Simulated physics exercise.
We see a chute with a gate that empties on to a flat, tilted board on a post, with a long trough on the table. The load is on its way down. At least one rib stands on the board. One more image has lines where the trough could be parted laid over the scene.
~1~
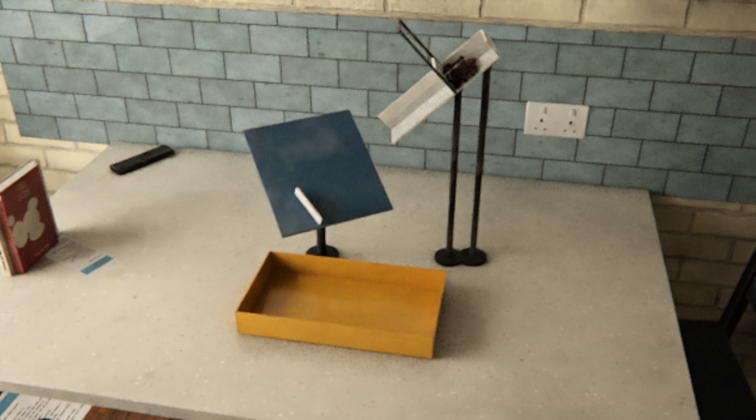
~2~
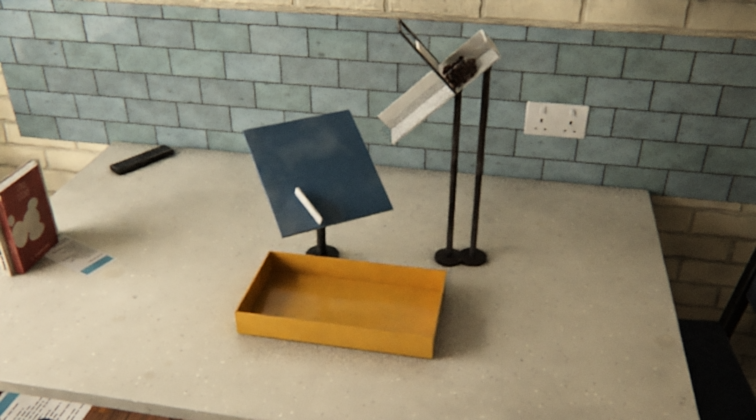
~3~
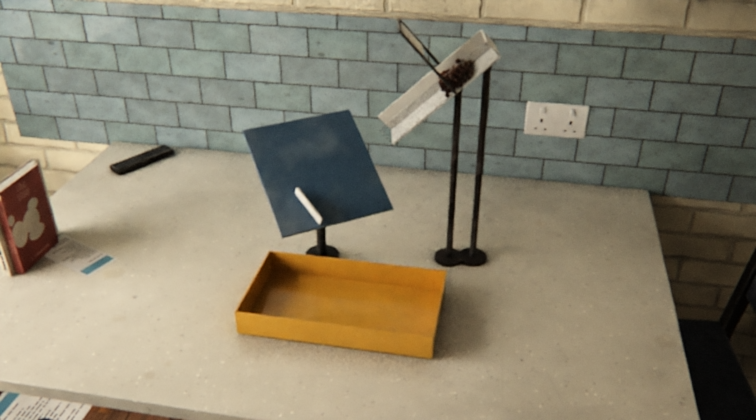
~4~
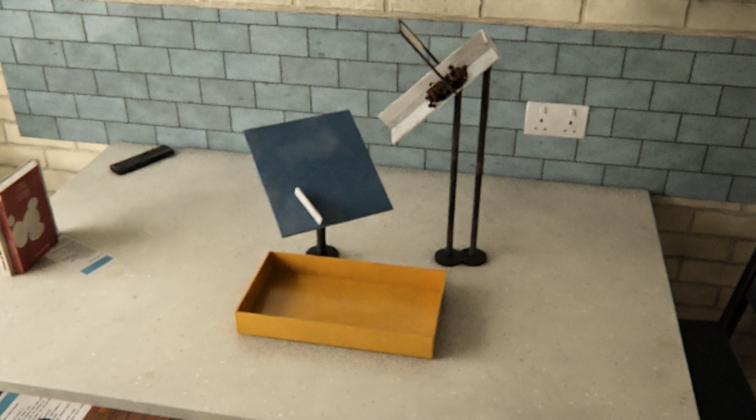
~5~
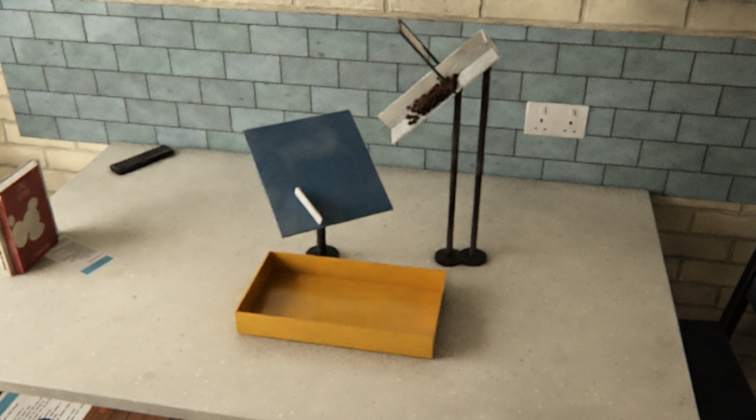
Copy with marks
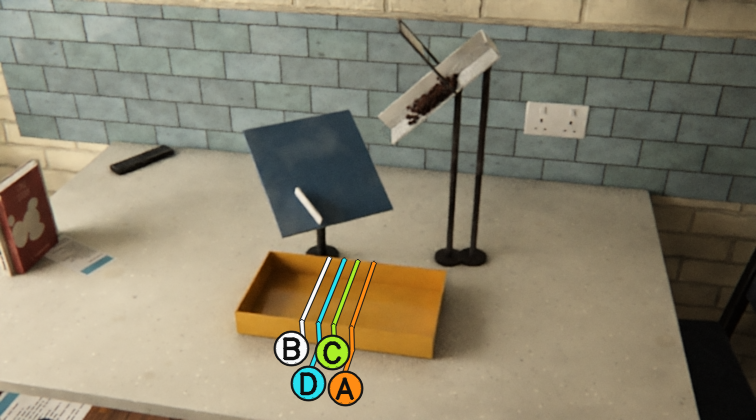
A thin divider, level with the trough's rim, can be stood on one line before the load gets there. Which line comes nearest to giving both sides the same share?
The best line is C.
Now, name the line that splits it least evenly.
That would be B.
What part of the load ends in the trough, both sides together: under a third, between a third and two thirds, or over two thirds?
About that: Over two thirds.
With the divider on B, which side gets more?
More lands on the right.
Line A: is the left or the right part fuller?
The left side.
On the marked copy, line A crosses the front rim at (351, 327); line B crosses the front rim at (302, 320); line C crosses the front rim at (333, 324); line D crosses the front rim at (318, 322).
Choosing A, of what is caught, most on the left of the divider, about a quarter on the right.
Choosing B, of what is caught, a stray few on the left of the divider, nearly all on the right.
Choosing C, of what is caught, about half on the left of the divider, about half on the right.
Choosing D, of what is caught, a small part on the left of the divider, most on the right.
